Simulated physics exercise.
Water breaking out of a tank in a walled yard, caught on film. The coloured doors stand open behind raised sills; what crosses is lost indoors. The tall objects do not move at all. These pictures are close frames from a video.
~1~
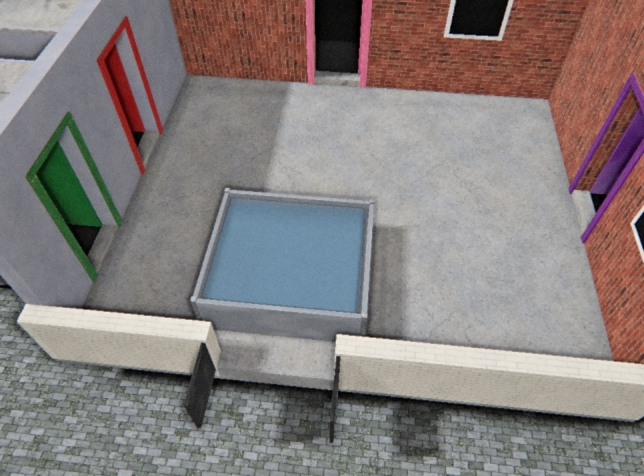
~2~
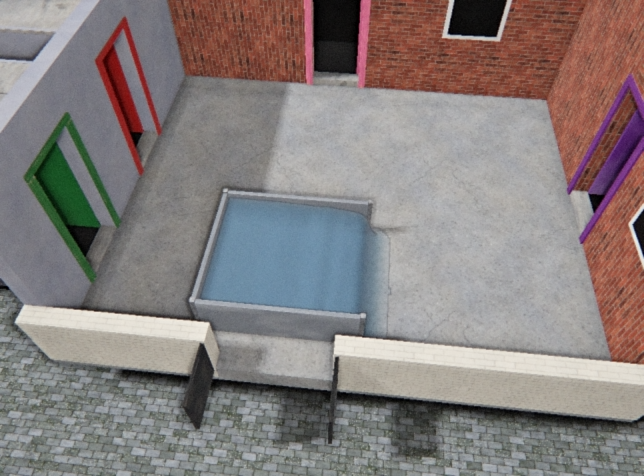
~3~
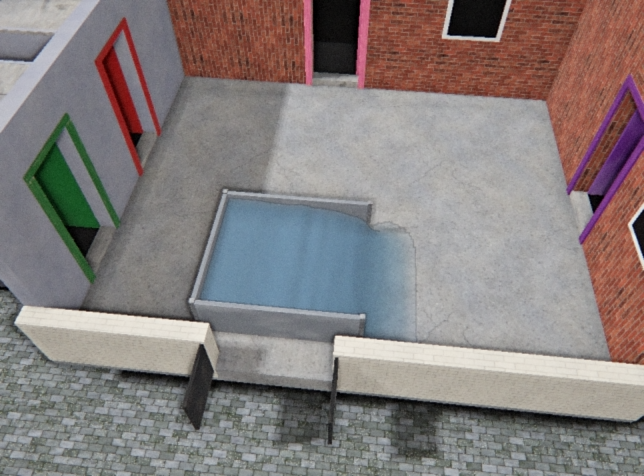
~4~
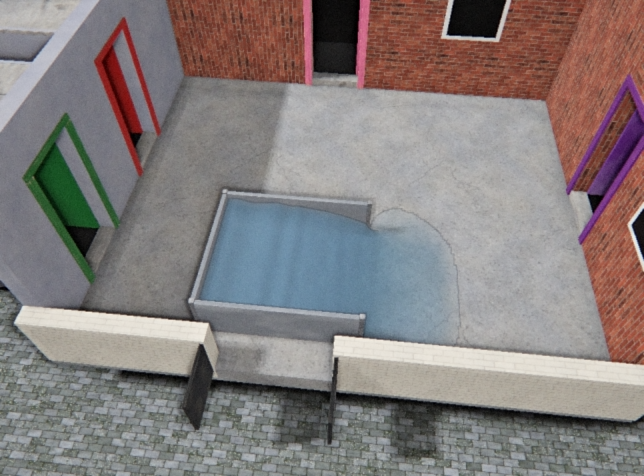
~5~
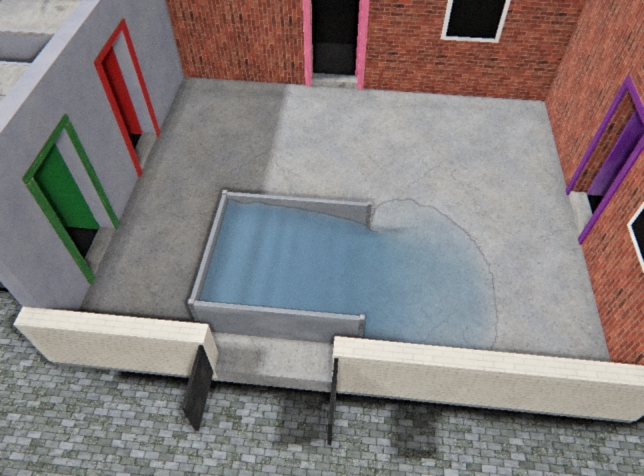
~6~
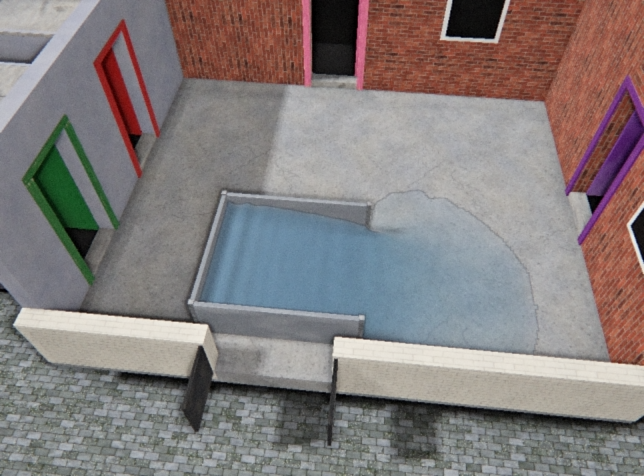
In a walled yard, water pours from a tank's open right side and spreads rightward.
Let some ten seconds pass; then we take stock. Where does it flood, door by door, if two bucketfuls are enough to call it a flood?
At the pink door it does not flood; at the purple door it floods; at the green door it does not flood; at the red door it does not flood.
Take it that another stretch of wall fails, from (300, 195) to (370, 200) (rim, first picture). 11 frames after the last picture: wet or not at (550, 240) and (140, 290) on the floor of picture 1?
Going through them in order, the first ends up left dry and the second left dry.
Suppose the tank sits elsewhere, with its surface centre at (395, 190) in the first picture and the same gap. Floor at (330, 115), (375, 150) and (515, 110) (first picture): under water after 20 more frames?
Points in order: Not reached; not reached; inundated.
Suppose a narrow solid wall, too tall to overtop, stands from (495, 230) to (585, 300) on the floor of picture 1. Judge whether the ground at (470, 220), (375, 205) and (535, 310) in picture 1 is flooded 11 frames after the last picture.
In turn: Awash, no water, flooded.
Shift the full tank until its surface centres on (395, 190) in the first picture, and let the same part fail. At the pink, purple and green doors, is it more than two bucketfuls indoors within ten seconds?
Result: Pink door misses it, purple door tops the limit, green door tops the limit.
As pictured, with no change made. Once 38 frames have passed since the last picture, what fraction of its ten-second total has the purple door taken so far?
It comes to around 100 percent of the ten-second total.
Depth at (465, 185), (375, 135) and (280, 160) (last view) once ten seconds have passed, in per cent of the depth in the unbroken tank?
At the three places, in the order asked: Around 10, 8 and 6 per cent.
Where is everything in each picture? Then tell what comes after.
The first frame shows still water in the tank at (290, 251).
In the second frame, water pours out at (363, 274) and has run to a hidden place.
In the third frame, the front is at a hidden place, out from the gap at (362, 277).
In the fourth frame, the front is at a hidden place, out from the gap at (362, 278).
In the fifth frame, water pours out at (361, 279) and has run to (487, 341).
In the sixth frame, the front is at (528, 345), out from the gap at (361, 279).
A moment on, water covers 25 % of the floor; the pink door not reached, the purple door wet at the sill, nothing in, the green door not reached, the red door not reached.
Next, water covers 30 % of the floor; the pink door not reached, the purple door under two buckets in, the green door not reached, the red door not reached.
Then, water covers 35 % of the floor; the pink door not reached, the purple door over two buckets in, the green door not reached, the red door not reached.
Later, water covers 65 % of the floor; the pink door wet at the sill, nothing in, the purple door over two buckets in, the green door not reached, the red door not reached.
In the end, water covers 95 % of the floor; the pink door wet at the sill, nothing in, the purple door over two buckets in, the green door wet at the sill, nothing in, the red door wet at the sill, nothing in.
